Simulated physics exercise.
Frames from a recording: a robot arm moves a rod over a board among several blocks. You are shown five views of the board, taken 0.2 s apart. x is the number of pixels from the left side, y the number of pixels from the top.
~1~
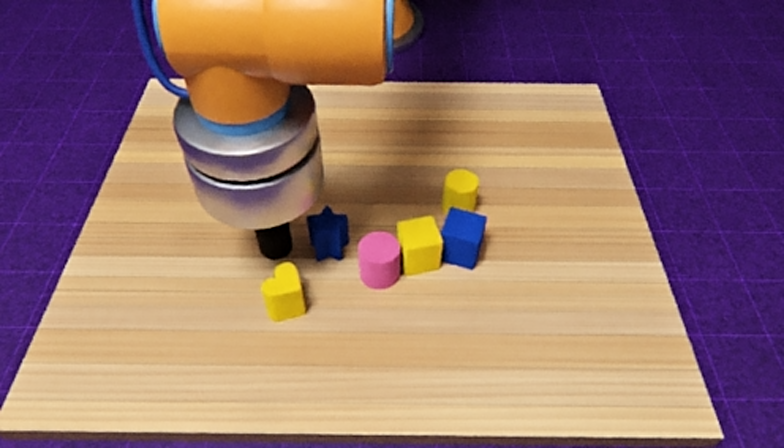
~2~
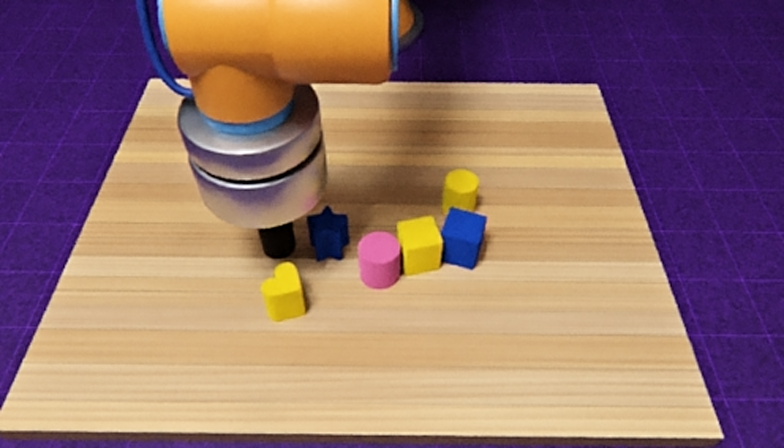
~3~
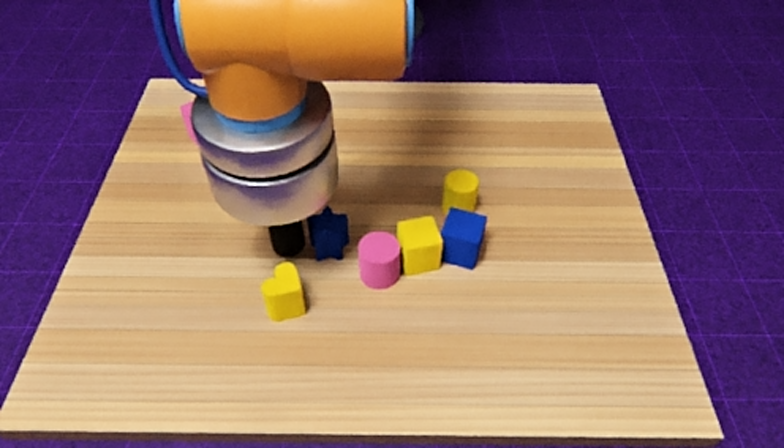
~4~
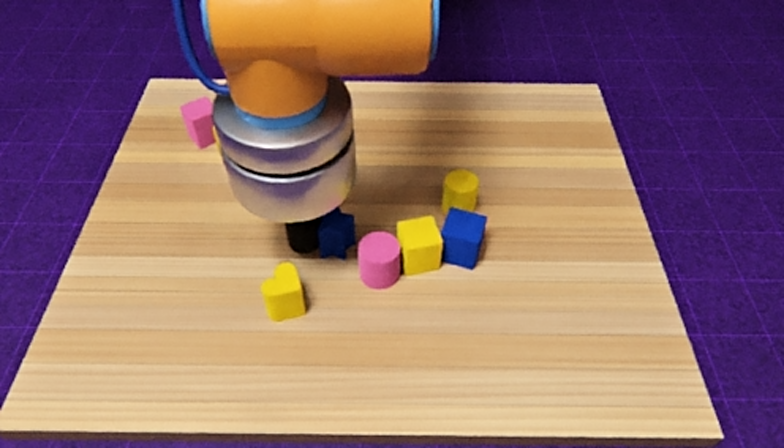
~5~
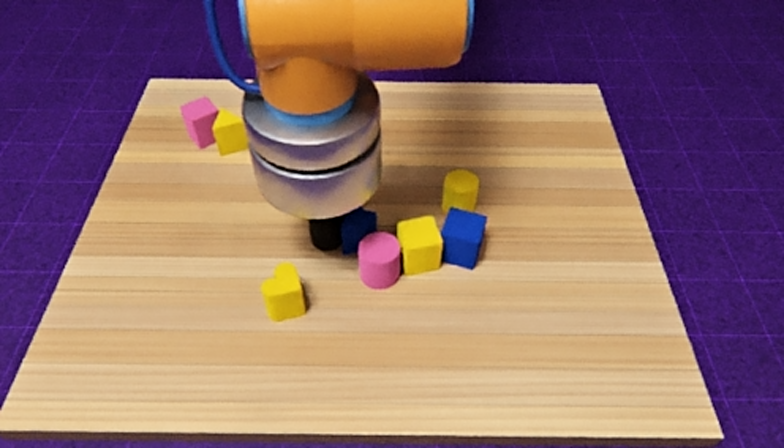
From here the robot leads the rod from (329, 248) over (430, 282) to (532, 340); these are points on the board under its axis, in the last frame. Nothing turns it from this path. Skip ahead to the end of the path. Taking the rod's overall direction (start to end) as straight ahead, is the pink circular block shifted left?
No
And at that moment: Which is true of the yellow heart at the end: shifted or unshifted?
Still in place.
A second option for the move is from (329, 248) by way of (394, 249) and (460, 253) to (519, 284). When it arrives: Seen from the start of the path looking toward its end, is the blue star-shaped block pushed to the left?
My answer is yes.
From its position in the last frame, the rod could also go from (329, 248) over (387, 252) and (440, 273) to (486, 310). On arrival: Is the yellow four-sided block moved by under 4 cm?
Final answer: No.
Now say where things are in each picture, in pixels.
Lower end of the rod at (276, 247), tops of blocks, yellow heart at (282, 280), blue star-shaped block at (327, 220), pink circular block at (379, 247), yellow four-sided block at (420, 232), blue four-sided block at (464, 224), in the first picture.
Rod at (279, 246), blocks as before, in the second picture.
Rod at (289, 244), blocks as before, in the third picture.
Rod at (305, 241), blue star-shaped block at (333, 219), in the fourth picture.
Rod at (327, 238), yellow heart at (282, 280), blue star-shaped block at (356, 216), pink circular block at (379, 247), yellow four-sided block at (420, 232), blue four-sided block at (464, 224), in the fifth picture.
What follows on the original path. One third of the way, rod at (398, 259); blue star-shaped block at (400, 216), turned 65° anticlockwise; pink circular block at (415, 270); yellow four-sided block at (437, 231), turned 25° clockwise; blue four-sided block at (477, 225), turned 15° anticlockwise.
Two thirds of the way, rod at (466, 290); blue star-shaped block at (400, 216), turned 65° anticlockwise; pink circular block at (438, 295); yellow four-sided block at (476, 242), turned 40° anticlockwise; blue four-sided block at (498, 217), turned 65° anticlockwise.
At the end, rod at (535, 332); yellow heart not moved; blue star-shaped block at (400, 216), turned 65° anticlockwise; pink circular block at (438, 295); yellow four-sided block at (476, 242), turned 40° anticlockwise; blue four-sided block at (498, 217), turned 65° anticlockwise.
